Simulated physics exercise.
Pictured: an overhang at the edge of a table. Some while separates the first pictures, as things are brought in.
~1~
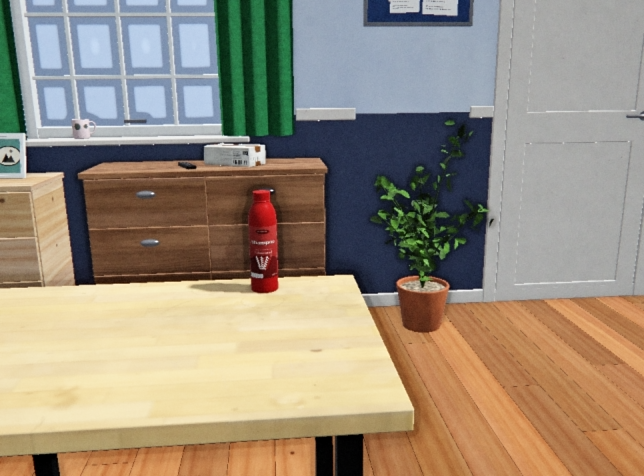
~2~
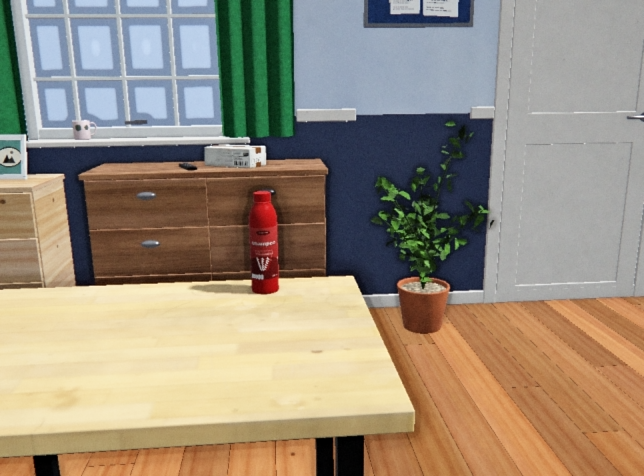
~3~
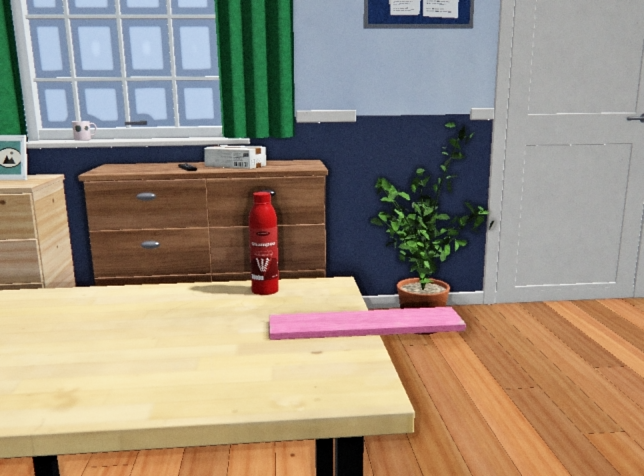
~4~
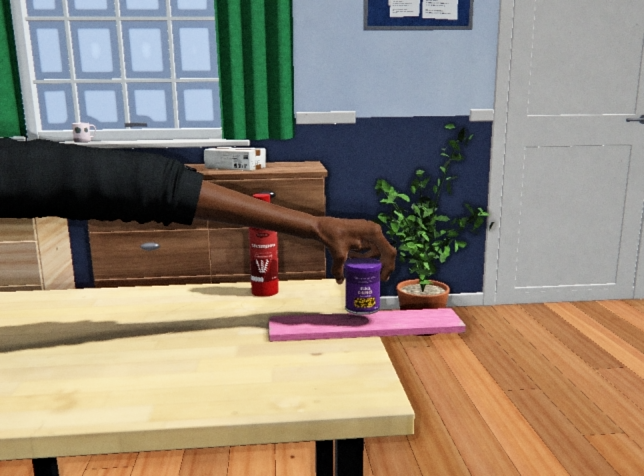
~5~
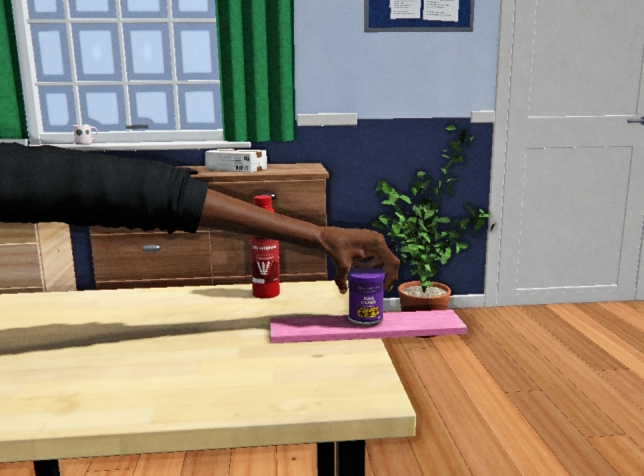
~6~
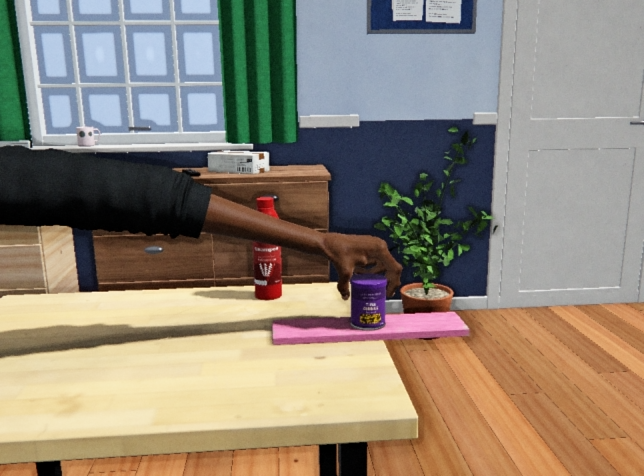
A pink plank appears on a pale wooden table, jutting past its right edge, and then a dark-sleeved arm reaches in from the left and lowers a purple tin onto the plank, keeping its hand there. A red bottle stands near the table's back edge, before brown drawers, a green-curtained window and a potted plant at right. The room is seen from slightly above, the view barely shifting.
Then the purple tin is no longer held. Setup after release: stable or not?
Stable.
Then, 0.40 s after the last picture, nothing has stirred.
Then, 0.80 s after the last picture, purple tin resting near (368, 302).
At rest, all 3 in place. Seen from the same camera at the end, purple tin near (368, 302). The plank holds.
